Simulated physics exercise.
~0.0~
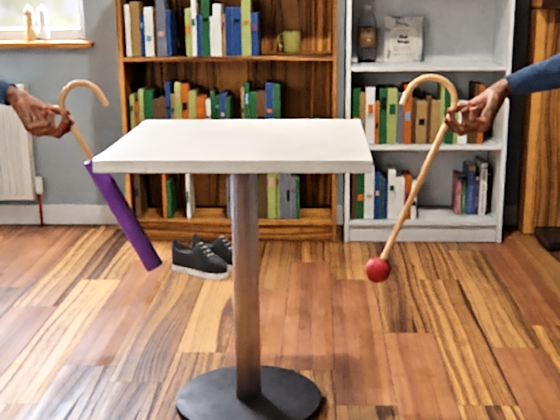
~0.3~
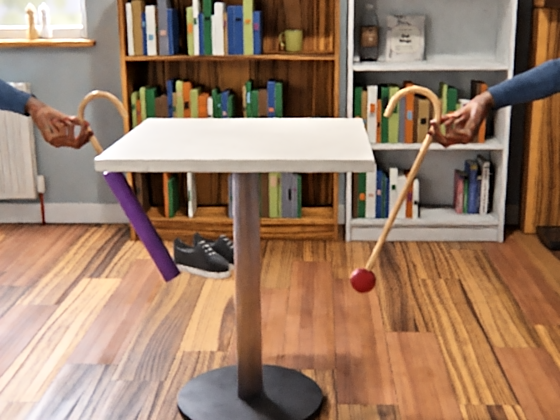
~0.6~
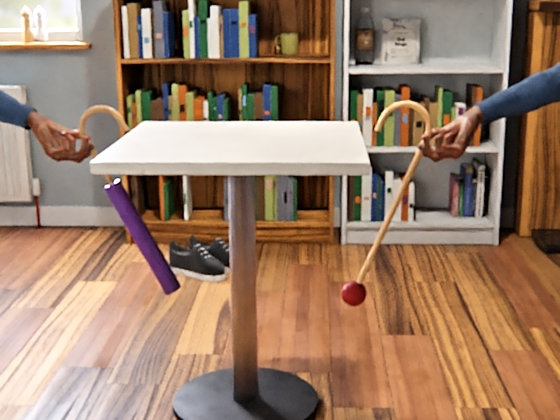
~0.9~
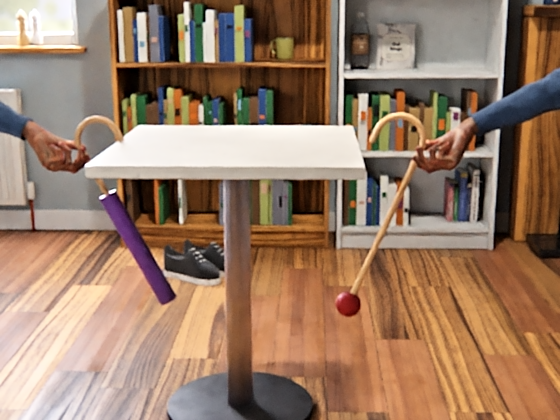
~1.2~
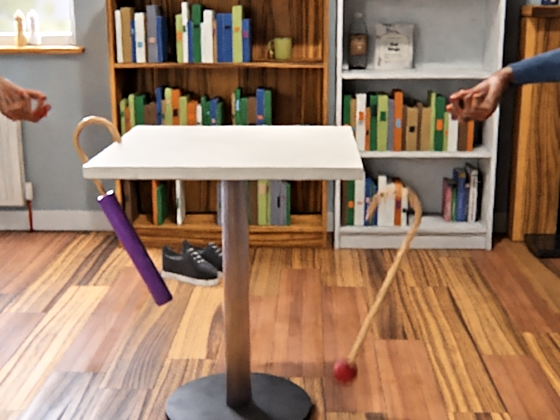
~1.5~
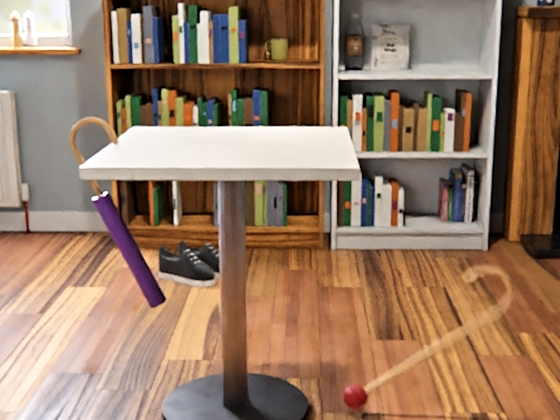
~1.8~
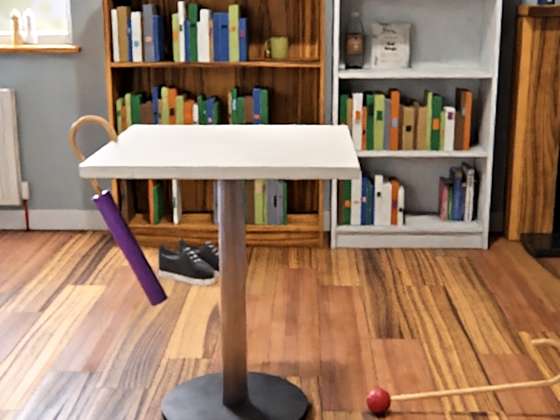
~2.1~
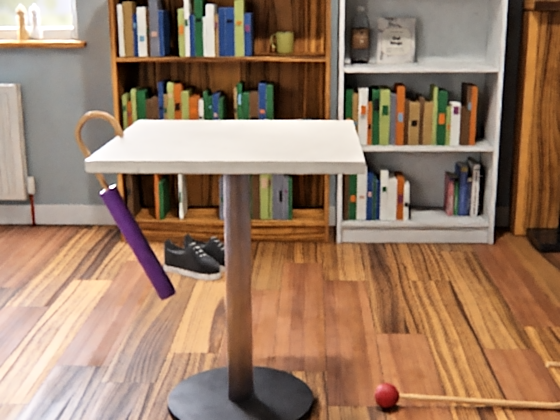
A red-tipped ladle with a hooked wooden handle and a purple umbrella with a similar curved handle are brought by two hands from opposite sides toward a white-topped pedestal table, seen from the front in a slightly swaying view. Behind it stand filled bookshelves and a pair of dark shoes on the wooden floor. The umbrella is lowered at the left edge and the ladle at the right, then both hands let go and withdraw. The ladle drops, tips over and lands on the floorboards at right, while the umbrella stays hanging from the table's left edge.
